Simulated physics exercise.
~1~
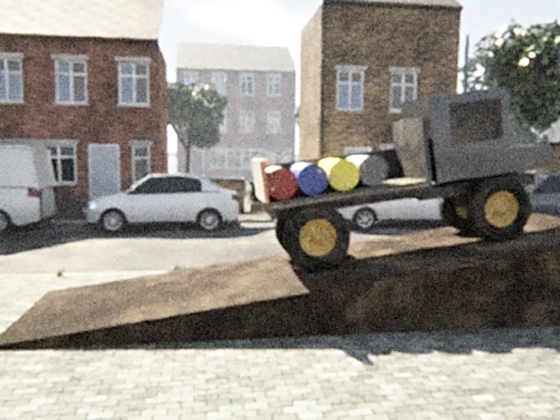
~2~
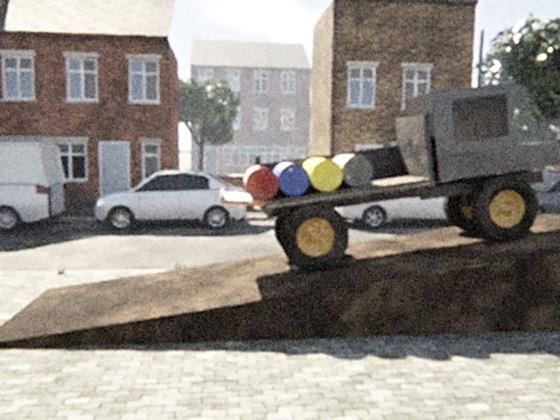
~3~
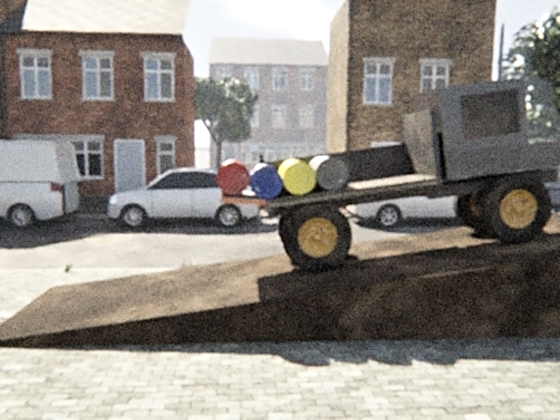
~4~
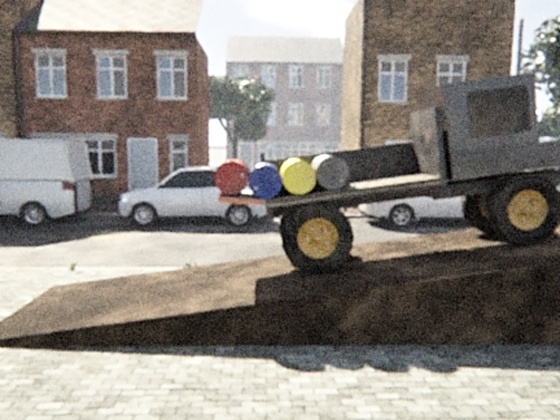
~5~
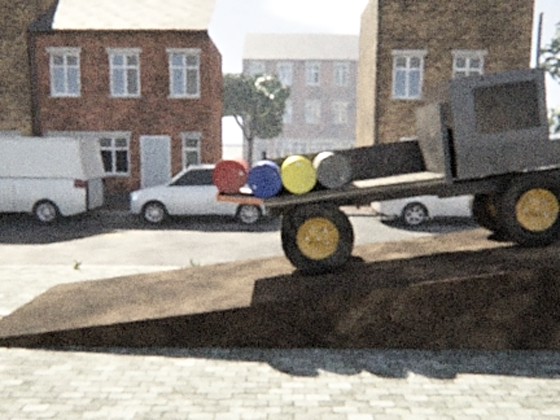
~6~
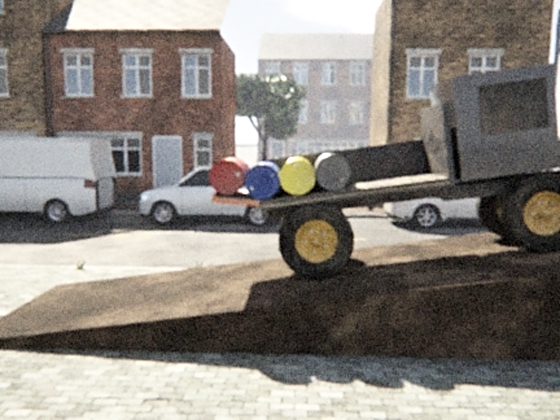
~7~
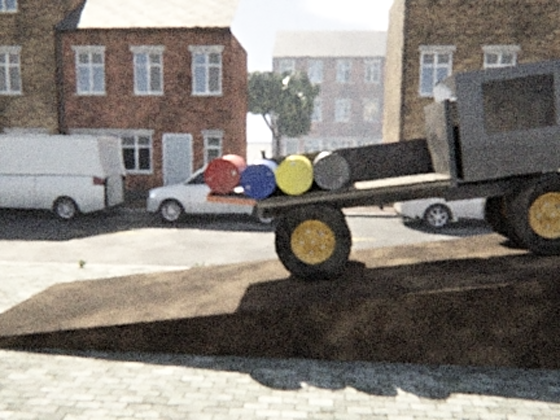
Four drums roll left as a pickup's tailgate drops, and all stop without falling off.
